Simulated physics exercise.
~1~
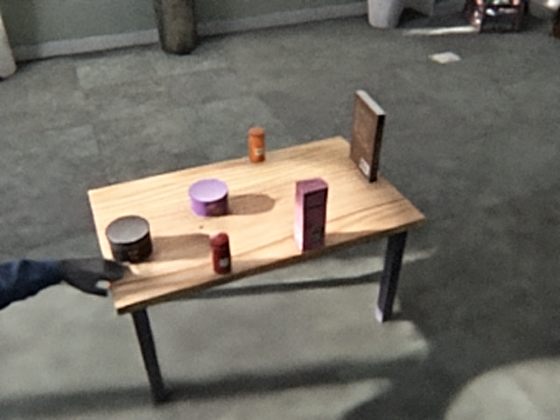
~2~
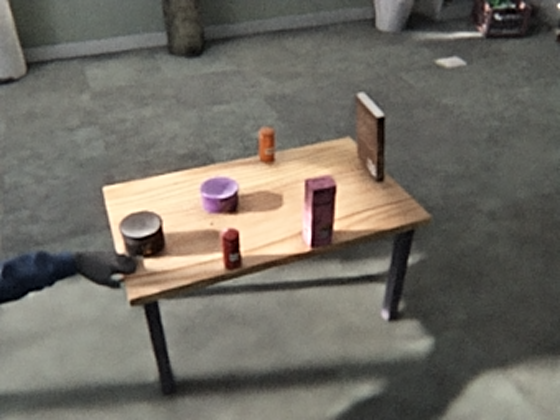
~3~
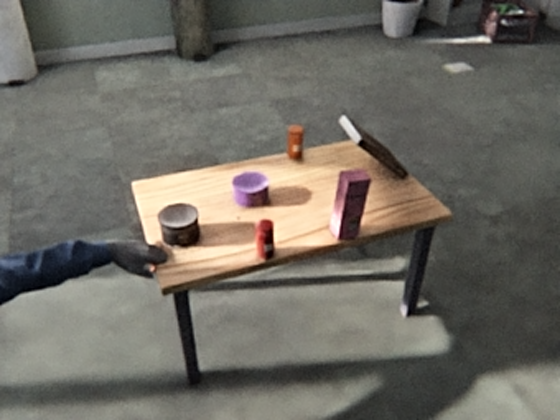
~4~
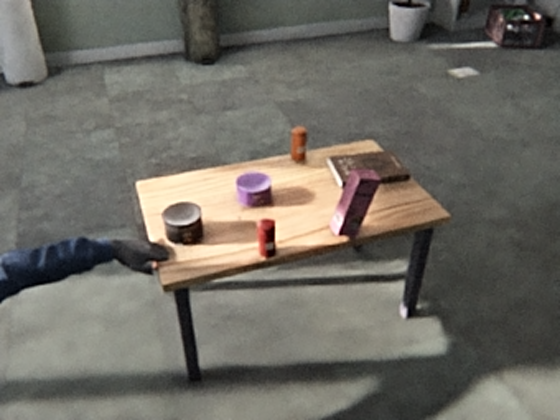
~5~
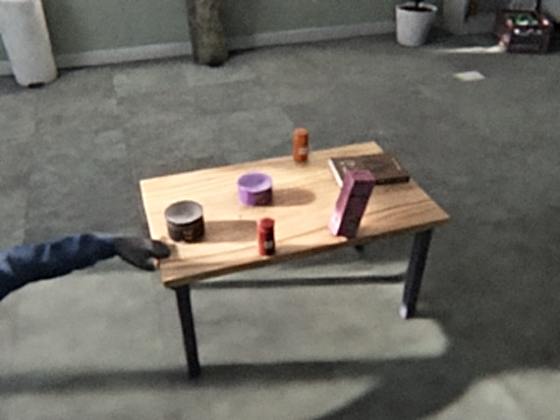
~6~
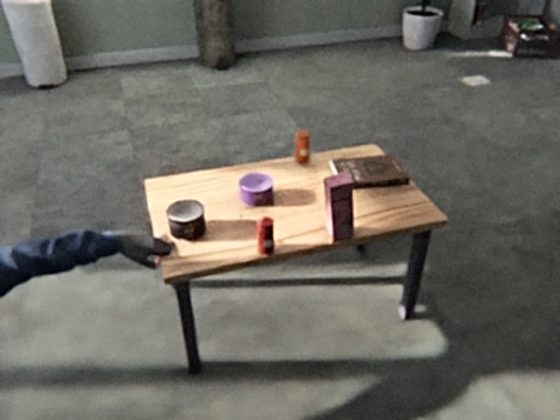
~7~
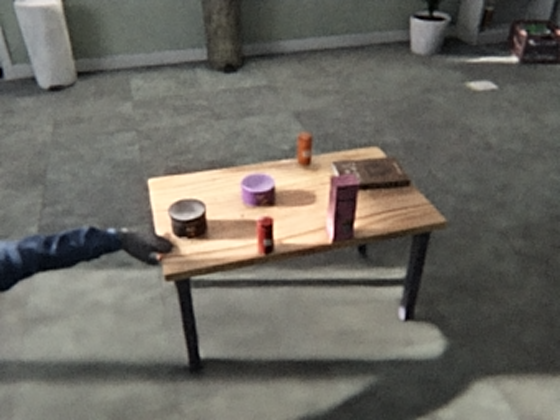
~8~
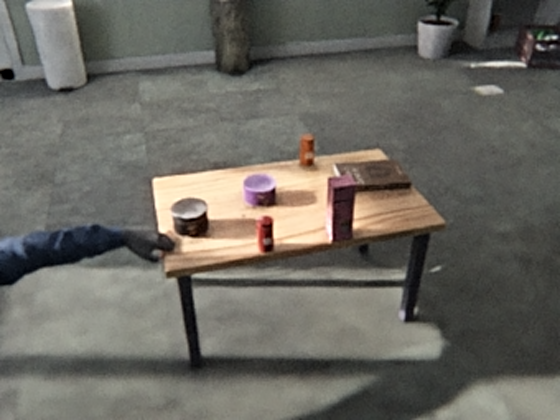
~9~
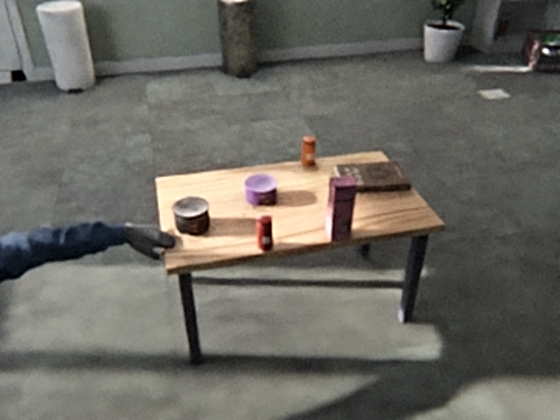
In a room with a grey floor, a low wooden table holds a black tub, a purple tub, a red shaker, an orange shaker, a tall pink carton and an upright brown book. A dark-sleeved arm reaches in from the left, its gloved hand at the table's near left corner, and the table shifts to the right. As it moves, the book tips over and lands flat on the tabletop. The pink carton leans, then rocks back upright. At the end the book lies on the table, with the other items standing around it.
